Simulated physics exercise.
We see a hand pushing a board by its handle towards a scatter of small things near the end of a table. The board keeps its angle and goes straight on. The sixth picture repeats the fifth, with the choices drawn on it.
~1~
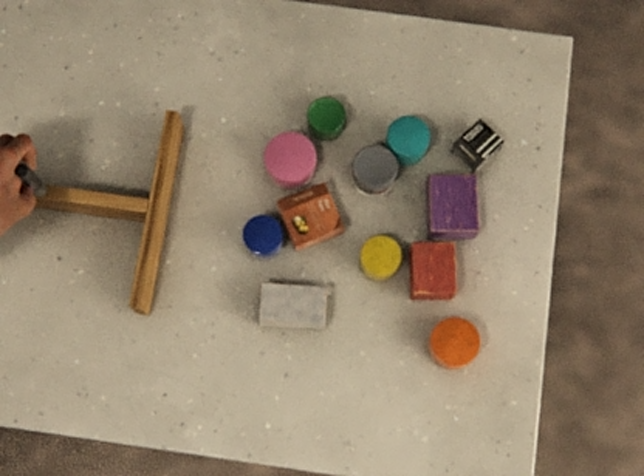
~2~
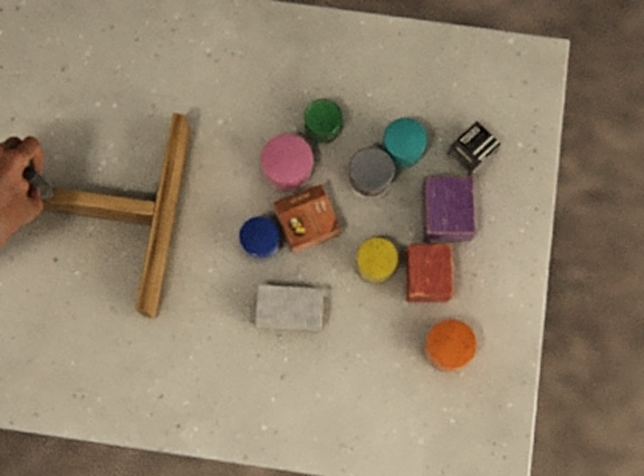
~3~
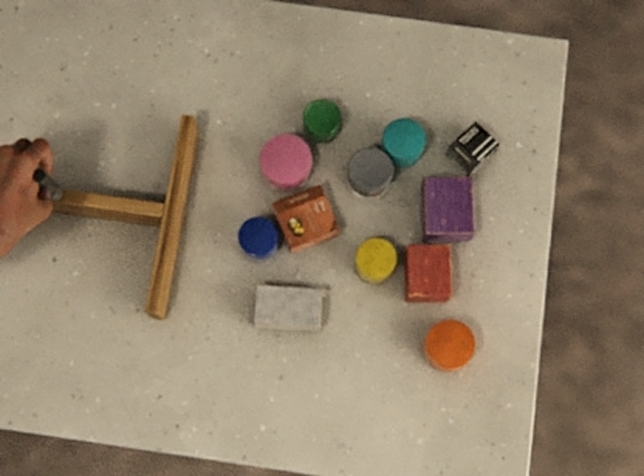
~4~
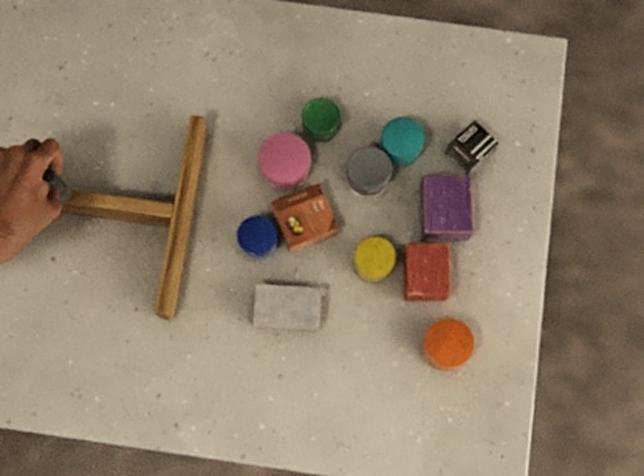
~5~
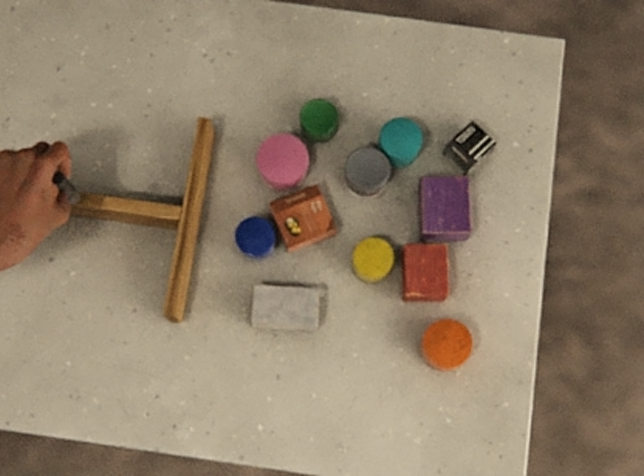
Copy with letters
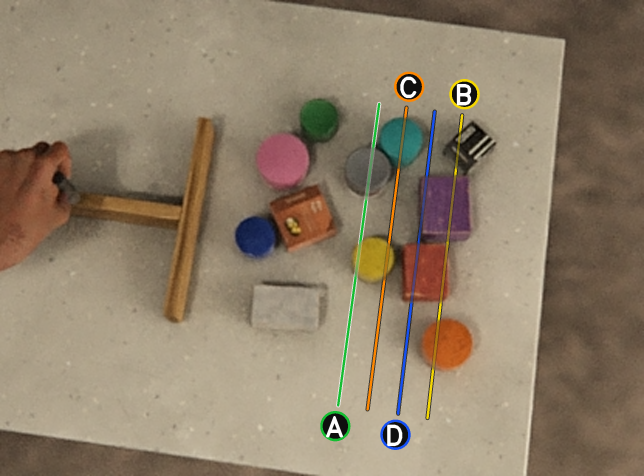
On a pale speckled tabletop, a hand at the left grips the handle of a T-shaped wooden board, facing a scatter of small colourful blocks and round pots. The hand pushes the board slowly to the right, narrowing the gap to the nearest objects, which stay in their arrangement, untouched.
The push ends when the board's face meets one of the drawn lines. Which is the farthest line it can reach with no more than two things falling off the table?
Up to line B.
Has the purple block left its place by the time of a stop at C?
Yes.
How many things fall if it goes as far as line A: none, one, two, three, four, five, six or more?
The count is none.
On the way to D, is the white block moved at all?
Yes.
On the marked copy, A at (359, 249); B at (445, 261); C at (388, 253); D at (417, 257).
Taking B. A third of the way, board (280, 227); white block (309, 313); pink pot (324, 167).
Two thirds of the way, board (375, 240); purple block (490, 221); red block (478, 282).
When it is over, board (445, 250); red block over the edge; purple block over the edge; two fallen.
As for the rest, A is within the limit but short; C is within the limit but short; D is within the limit but short.
